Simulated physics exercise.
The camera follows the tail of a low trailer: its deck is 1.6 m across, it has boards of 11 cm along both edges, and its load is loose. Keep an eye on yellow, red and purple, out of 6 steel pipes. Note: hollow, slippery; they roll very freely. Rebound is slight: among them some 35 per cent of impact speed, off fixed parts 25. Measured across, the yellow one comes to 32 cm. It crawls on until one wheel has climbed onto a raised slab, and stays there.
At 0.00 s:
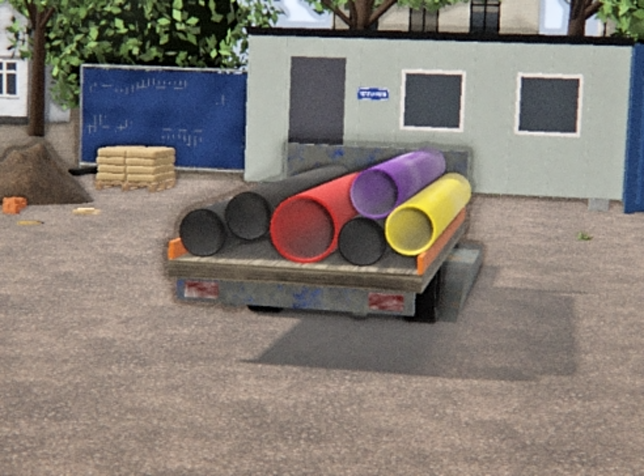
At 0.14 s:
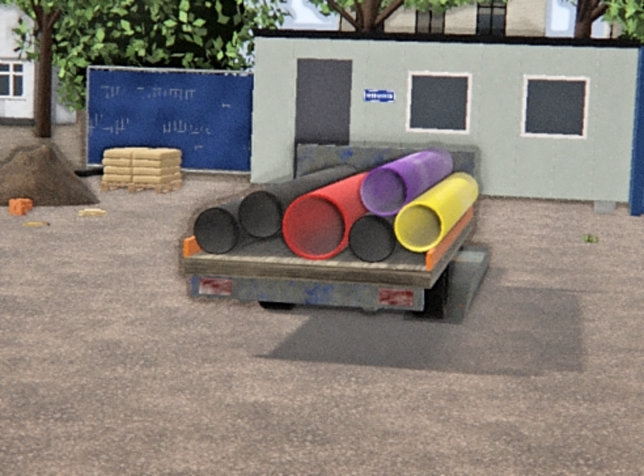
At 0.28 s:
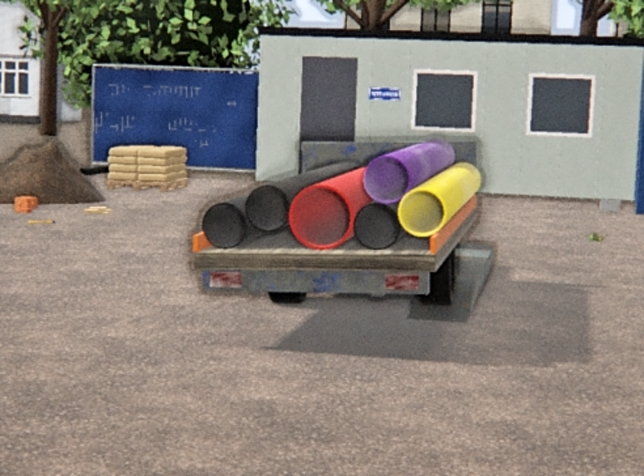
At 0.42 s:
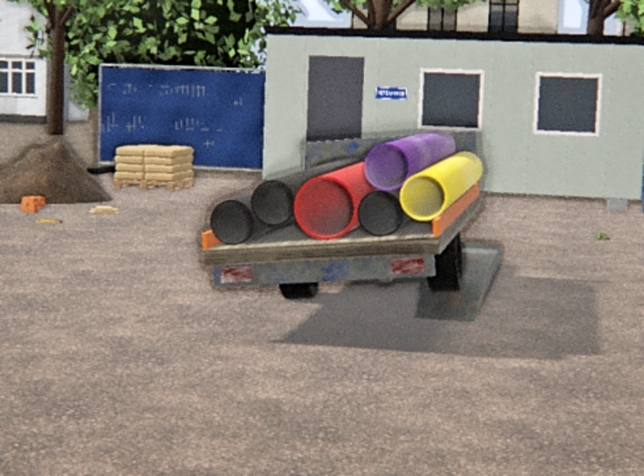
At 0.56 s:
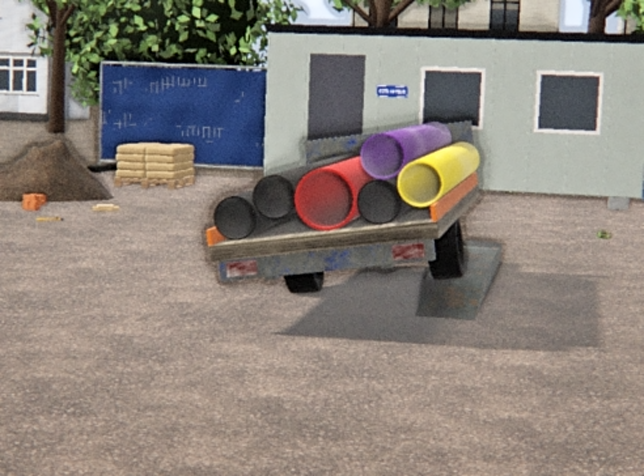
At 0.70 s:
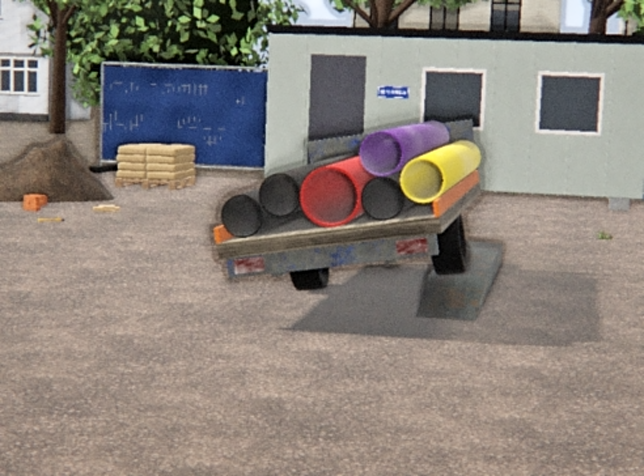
In a yard beside a pale site cabin, a low trailer stood level with six loose pipes on it, then its deck tilted gently down to the left, the purple pipe still above red and yellow.
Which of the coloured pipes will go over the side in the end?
Yellow pipe will not, red will not, purple will not.
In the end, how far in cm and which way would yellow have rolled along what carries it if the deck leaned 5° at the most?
Roughly 0 cm, towards the right.
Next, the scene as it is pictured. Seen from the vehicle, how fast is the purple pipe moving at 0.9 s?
I'd put it near 0.5 m/s.
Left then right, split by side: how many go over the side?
Count by side - left 0, right 0.
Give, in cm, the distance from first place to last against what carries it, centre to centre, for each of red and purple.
Red 0, purple 15.
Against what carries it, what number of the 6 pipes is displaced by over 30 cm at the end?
Counted: 0.
Then, 0.9 s in, yellow is on the deck, 10 cm from the right edge; red is on the deck, 80 cm from the right edge; purple is up on others, 45 cm from the right edge, rolling left; 0 off so far.
Then, 1.1 s in, purple is up on others, 50 cm from the right edge; still the same for yellow, red; 0 off so far.
Then, 1.3 s in, purple is up on others, 50 cm from the right edge; still the same for yellow, red; 0 off so far.
In the end (1.5 s), yellow is on the deck, 10 cm from the right edge; red is on the deck, 80 cm from the right edge; purple is up on others, 50 cm from the right edge; 0 off so far.
